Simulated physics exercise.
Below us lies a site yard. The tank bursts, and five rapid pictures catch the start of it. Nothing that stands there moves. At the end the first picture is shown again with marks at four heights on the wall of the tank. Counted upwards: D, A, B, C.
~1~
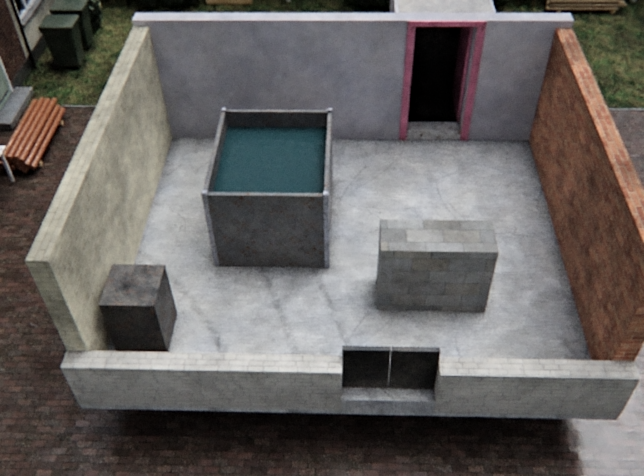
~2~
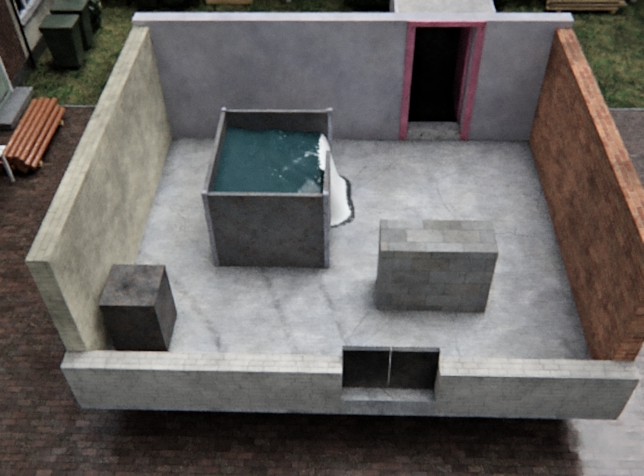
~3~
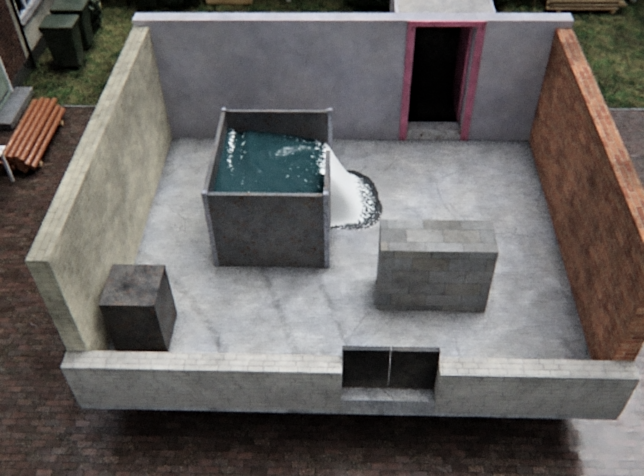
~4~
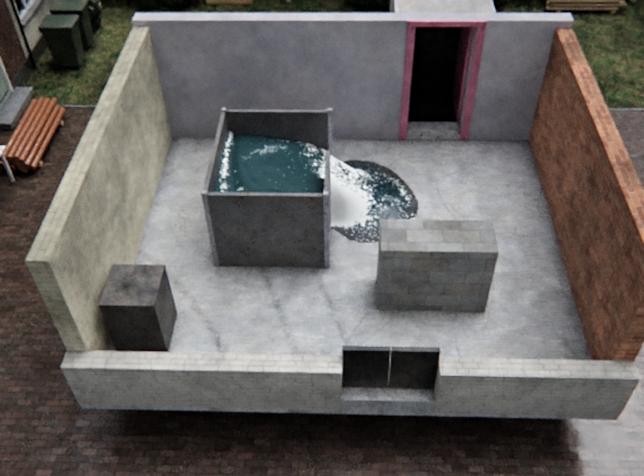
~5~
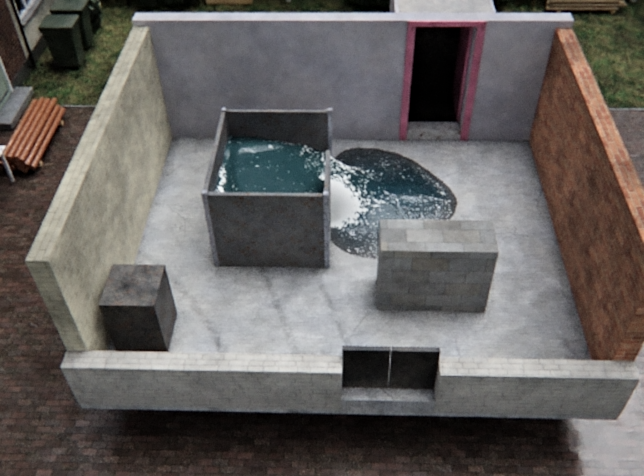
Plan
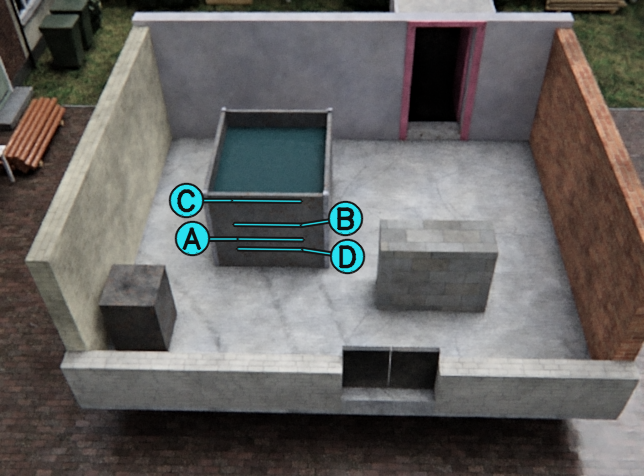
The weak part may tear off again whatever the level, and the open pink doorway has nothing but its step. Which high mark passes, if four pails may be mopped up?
It is B.
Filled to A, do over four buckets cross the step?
No, that is safe.
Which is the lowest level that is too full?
That would be C.
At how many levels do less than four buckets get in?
Three.
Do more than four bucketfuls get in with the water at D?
No, not at all.
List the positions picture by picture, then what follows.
Water in the tank at rest, its middle at (273, 165); foot of the pink doorway at (433, 139); shut gate at (390, 354), in the first picture.
In the second picture, 1 % of the ground under water, visible out to (341, 208).
In the third picture, 3 % of the ground under water, visible out to (353, 174).
In the fourth picture, 7 % of the ground under water, visible out to (387, 172).
In the fifth picture, 14 % of the ground under water, visible out to (434, 181).
In cyan, A at (269, 239); B at (268, 224); C at (265, 200); D at (270, 249); from the bottom up D, A, B, C.
With A, nothing gets over.
With B, a bucket or two gets in.
With C, about 12 bucketfuls get in.
With D, nothing gets over.
